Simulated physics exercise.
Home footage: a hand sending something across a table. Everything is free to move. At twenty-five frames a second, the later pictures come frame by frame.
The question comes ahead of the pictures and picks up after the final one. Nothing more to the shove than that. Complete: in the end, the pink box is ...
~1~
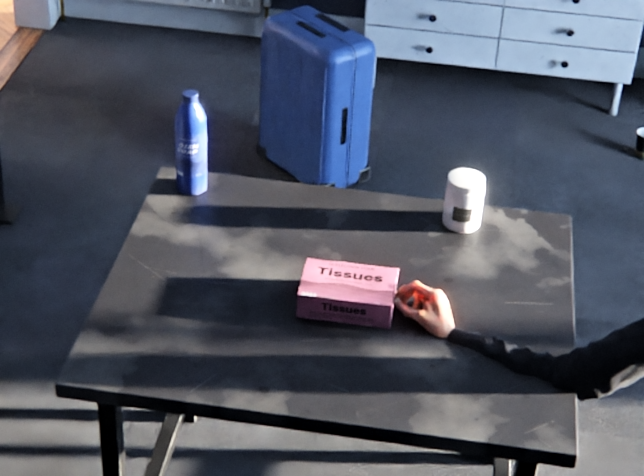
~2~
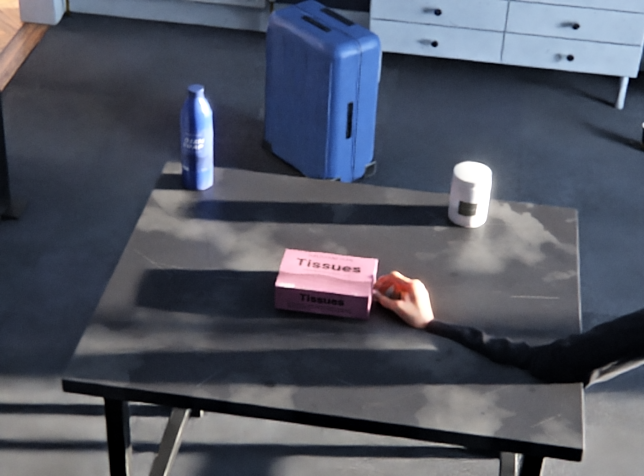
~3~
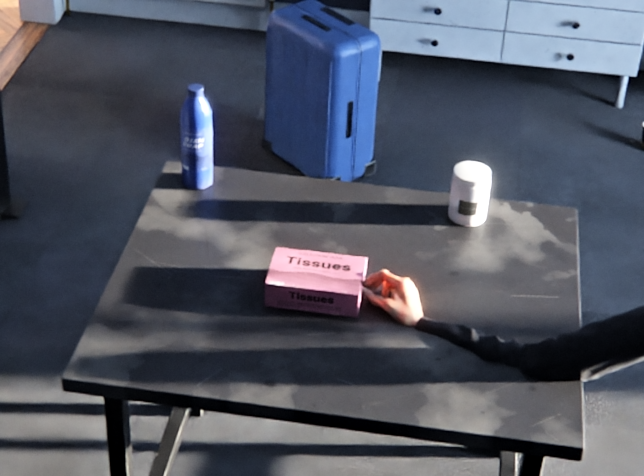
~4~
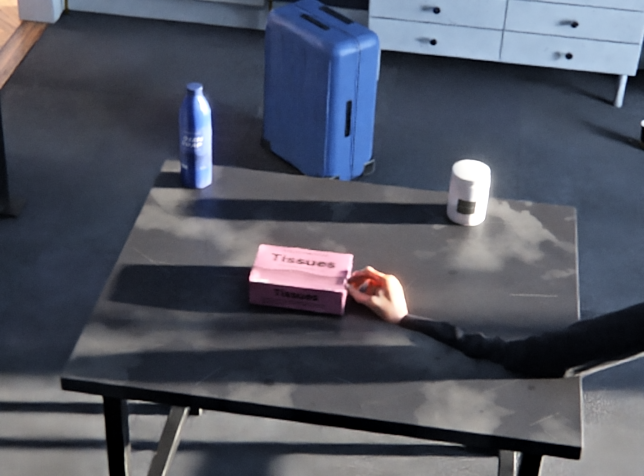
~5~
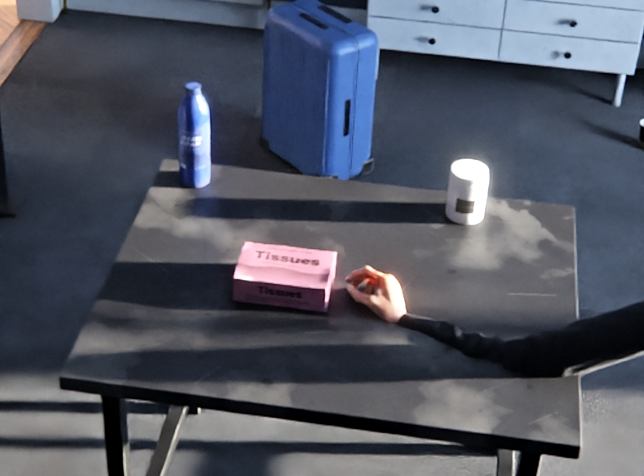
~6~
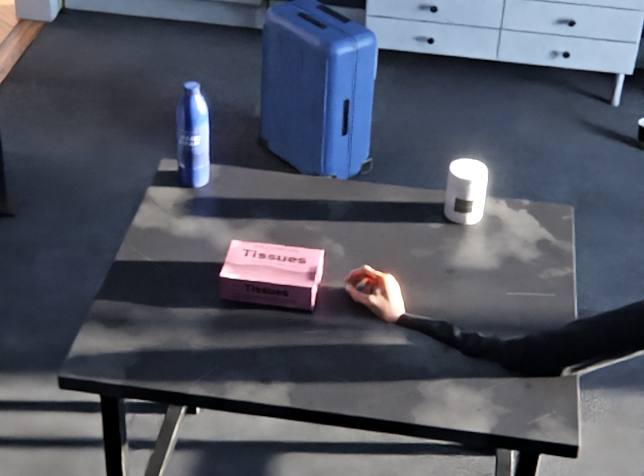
... on the table.
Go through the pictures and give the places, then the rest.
The first frame shows under the hand; pink box (348, 293).
The second frame shows under the hand; pink box (326, 284).
The third frame shows under the hand; pink box (316, 282).
The fourth frame shows pink box (301, 279).
The fifth frame shows pink box (285, 276) moved a little.
The sixth frame shows pink box (272, 275) moved a little.
Then, 0.10 s later than the last frame, pink box moved a little near (255, 273).
Then, 0.30 s later than the last frame, pink box moved a little near (254, 272).
When it is over, moved from the start, pink box. End places, in pixels of the last picture, pink box near (254, 272).
